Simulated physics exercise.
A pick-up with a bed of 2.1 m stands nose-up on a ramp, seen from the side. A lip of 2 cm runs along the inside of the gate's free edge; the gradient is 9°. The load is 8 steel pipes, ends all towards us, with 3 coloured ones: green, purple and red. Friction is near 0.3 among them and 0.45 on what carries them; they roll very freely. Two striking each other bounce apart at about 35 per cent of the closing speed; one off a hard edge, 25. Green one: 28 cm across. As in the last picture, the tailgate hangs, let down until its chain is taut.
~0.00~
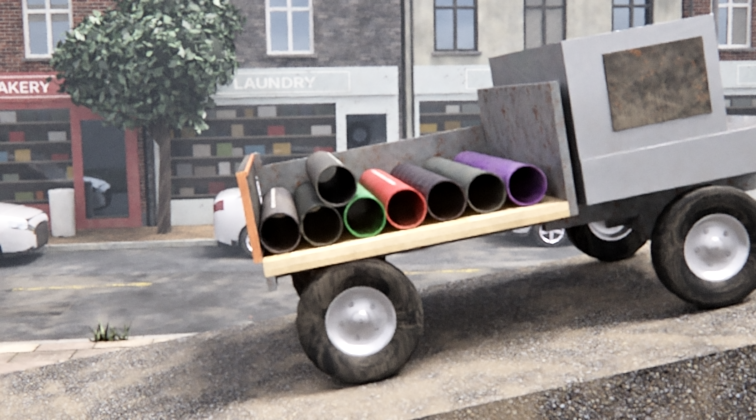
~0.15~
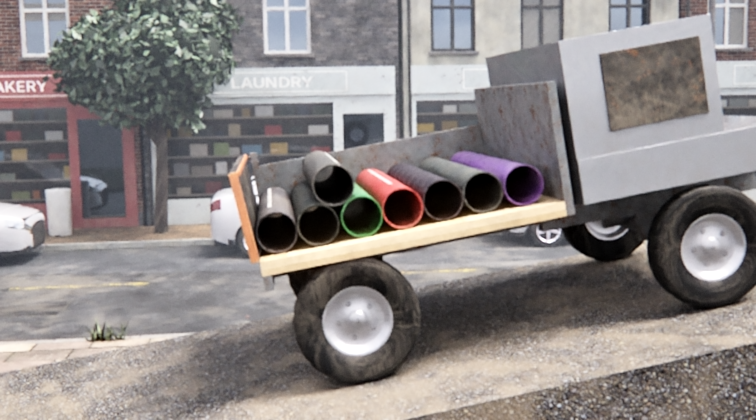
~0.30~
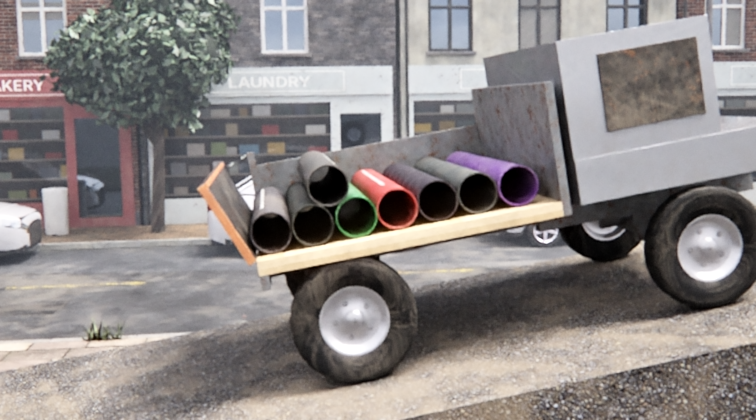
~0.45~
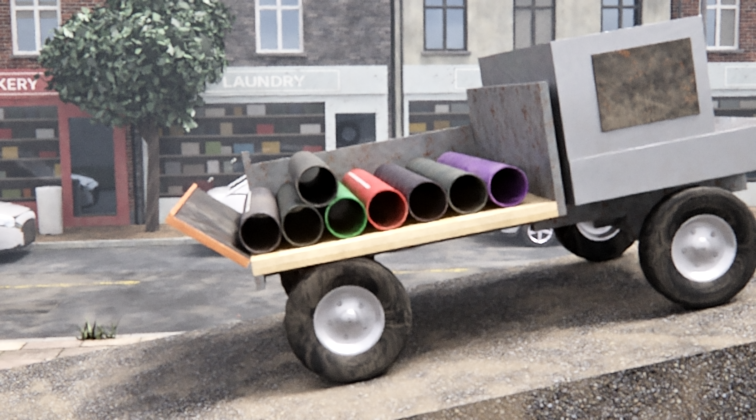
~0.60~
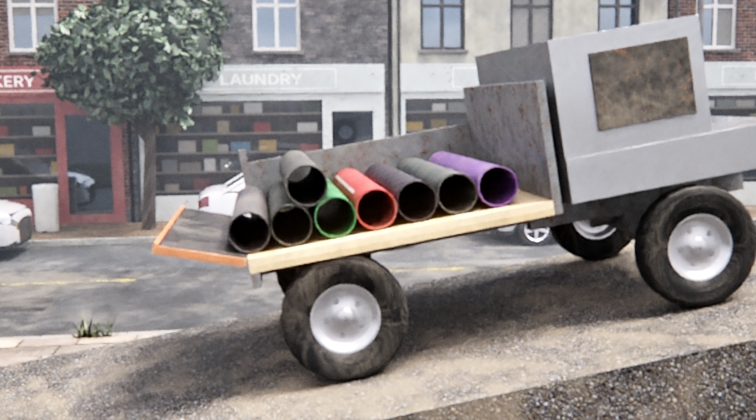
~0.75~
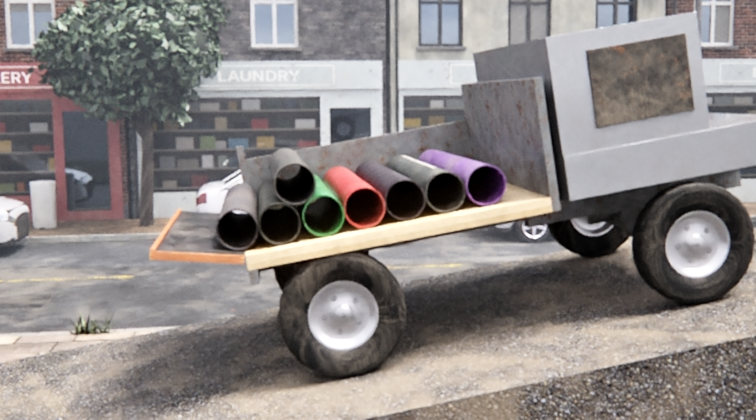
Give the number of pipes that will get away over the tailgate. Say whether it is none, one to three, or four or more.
The count comes to one to three.
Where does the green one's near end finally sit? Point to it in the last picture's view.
You'll find it at roughly (183, 227) in the final picture.
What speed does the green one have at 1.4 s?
Roughly 0.6 m/s.
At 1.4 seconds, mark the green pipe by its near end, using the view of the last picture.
Roughly at (269, 226) in the last picture.
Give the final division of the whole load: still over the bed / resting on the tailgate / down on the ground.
Respectively 3, 2, 3.
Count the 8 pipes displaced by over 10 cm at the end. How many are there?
Count: 8.
By 1.4 s, green is on the bed, 20 cm short of the hinge, rolling left; purple is on the bed, 130 cm short of the hinge, rolling left; red is on the bed, 45 cm short of the hinge, rolling left; 0 of 8 are out.
By 2.1 s, green is on the gate, 20 cm past the hinge, rolling left; purple is on the bed, 95 cm short of the hinge, rolling left; red is on the bed, 10 cm short of the hinge, rolling left; 1 of 8 is out.
By 3.0 s, green is on the gate, 35 cm past the hinge; purple is on the bed, 75 cm short of the hinge; red is on the gate, 10 cm past the hinge; 3 of 8 are out.
Finally (5.3 s), green is on the gate, 35 cm past the hinge; purple is on the bed, 75 cm short of the hinge; red is on the gate, 10 cm past the hinge; 3 of 8 are out.
